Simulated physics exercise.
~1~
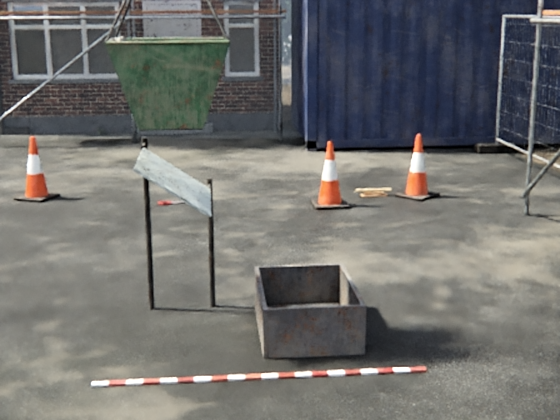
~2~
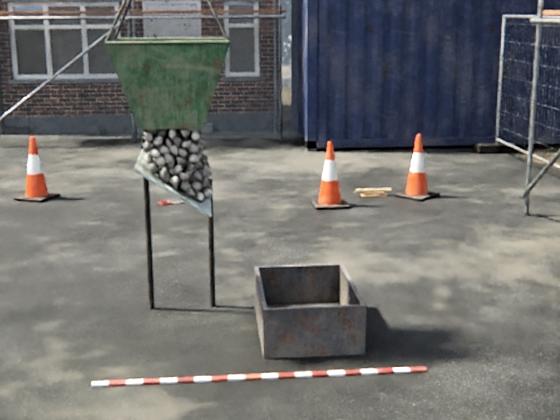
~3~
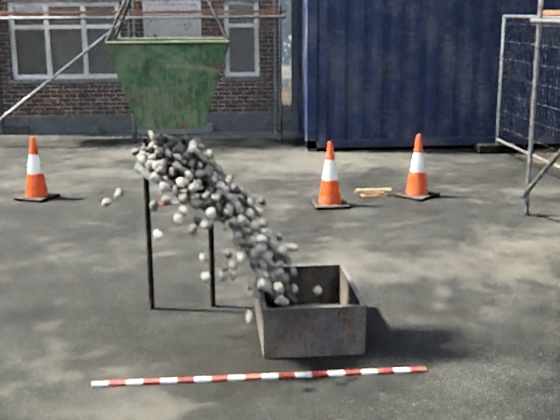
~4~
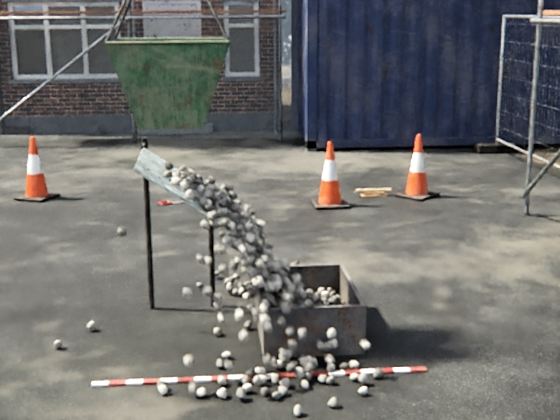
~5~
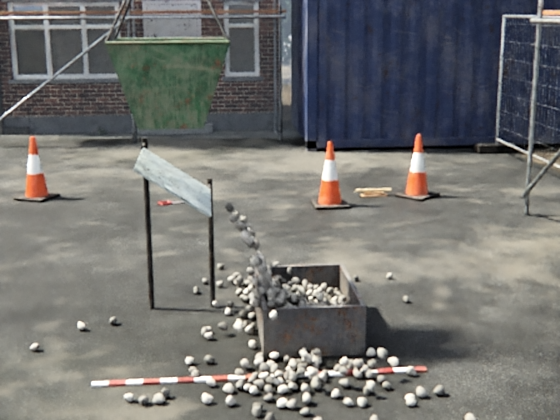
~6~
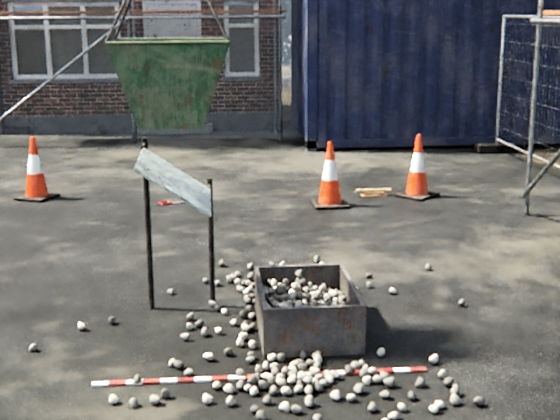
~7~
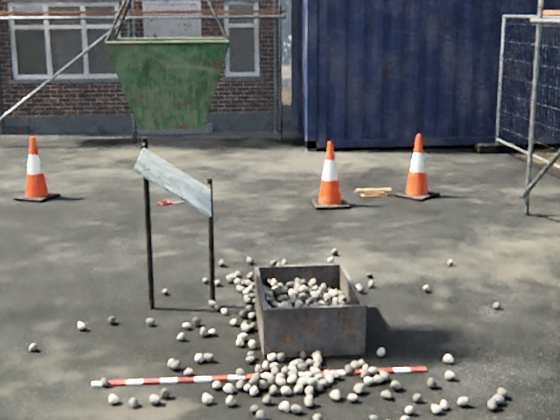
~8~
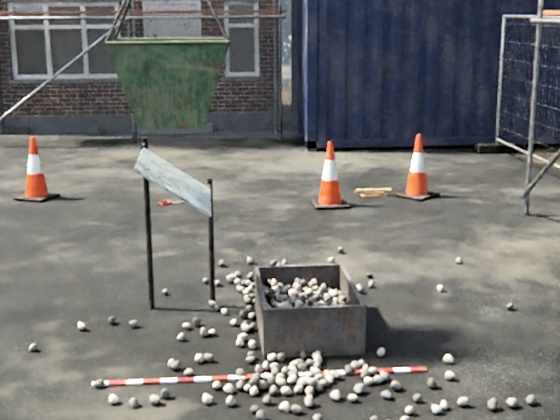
Rounded grey stones drop from a hanging green skip onto a sloping steel sheet and pour down to the right towards an open metal box. Many settle inside it, while others spill around it and across a red-and-white striped staff, a few rolling farther right.
